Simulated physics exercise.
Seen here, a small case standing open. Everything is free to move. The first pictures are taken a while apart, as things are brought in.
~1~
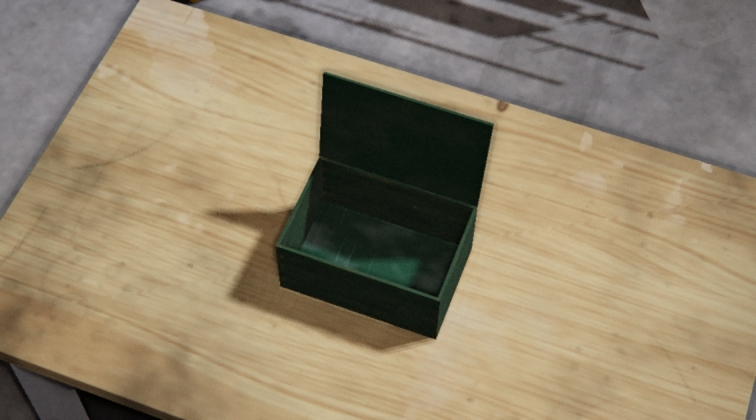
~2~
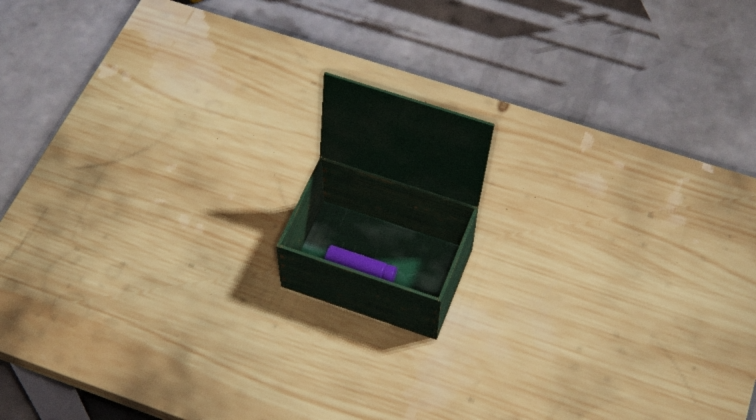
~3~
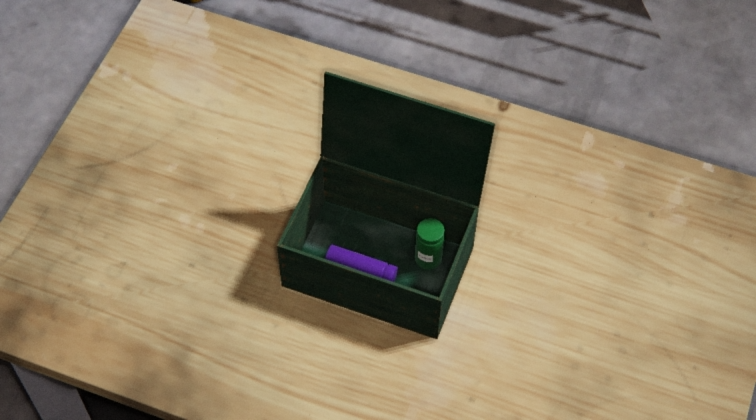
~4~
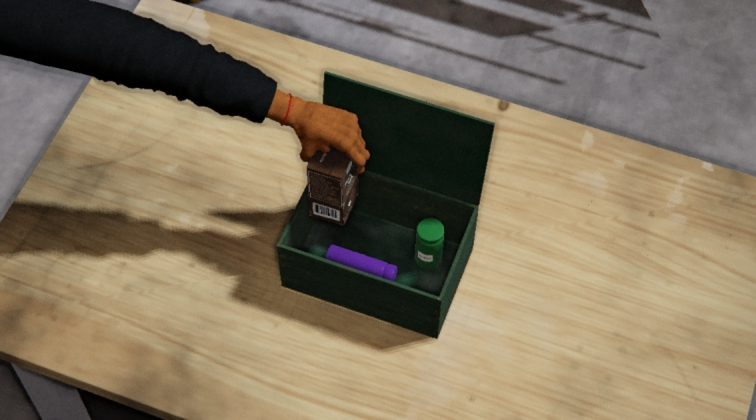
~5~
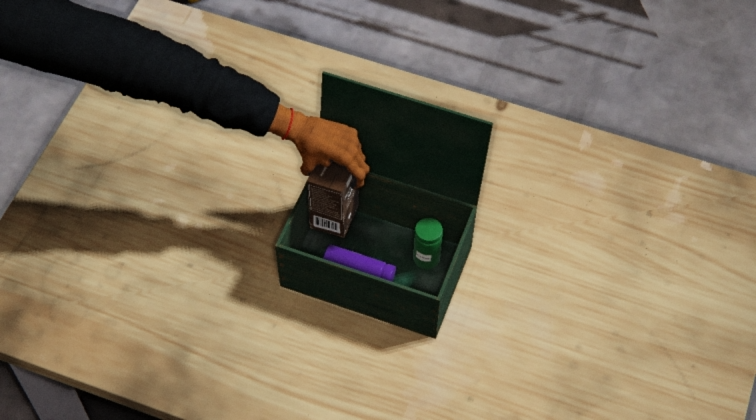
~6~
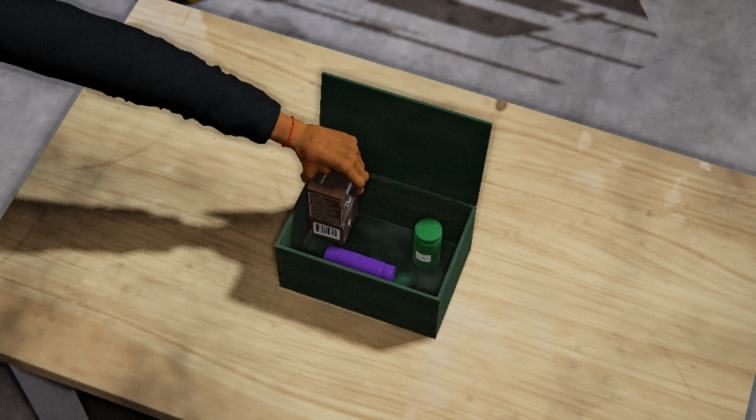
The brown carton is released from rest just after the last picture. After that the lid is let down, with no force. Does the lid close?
Outcome: The lid is held up.
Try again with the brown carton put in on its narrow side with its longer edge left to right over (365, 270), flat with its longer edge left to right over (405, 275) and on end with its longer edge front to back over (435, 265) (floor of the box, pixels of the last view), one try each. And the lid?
First try: It sits on the rim; second try: It shuts flat; third try: It stays ajar.
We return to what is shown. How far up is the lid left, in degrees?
Some 60° above the rim.
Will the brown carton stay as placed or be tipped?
It keeps its pose.
Then, 0.30 s on from there, brown carton shifted about its own width near (335, 207).
Then, 1.10 s on from there, lid starting down; brown carton shifted about its own width near (336, 206); purple shaker shifted about its own width.
Then, 1.40 s on from there, lid 73° above the rim; brown carton shifted about its own width near (336, 206); purple shaker shifted about its own width.
Then, 2.40 s on from there, lid 59° above the rim; brown carton shifted about its own width near (336, 206); purple shaker shifted about its own width.
In the end, lid 59° above the rim; moved from the start, brown carton and purple shaker; green shaker unmoved. At the end, from the last picture's camera, brown carton near (336, 206).
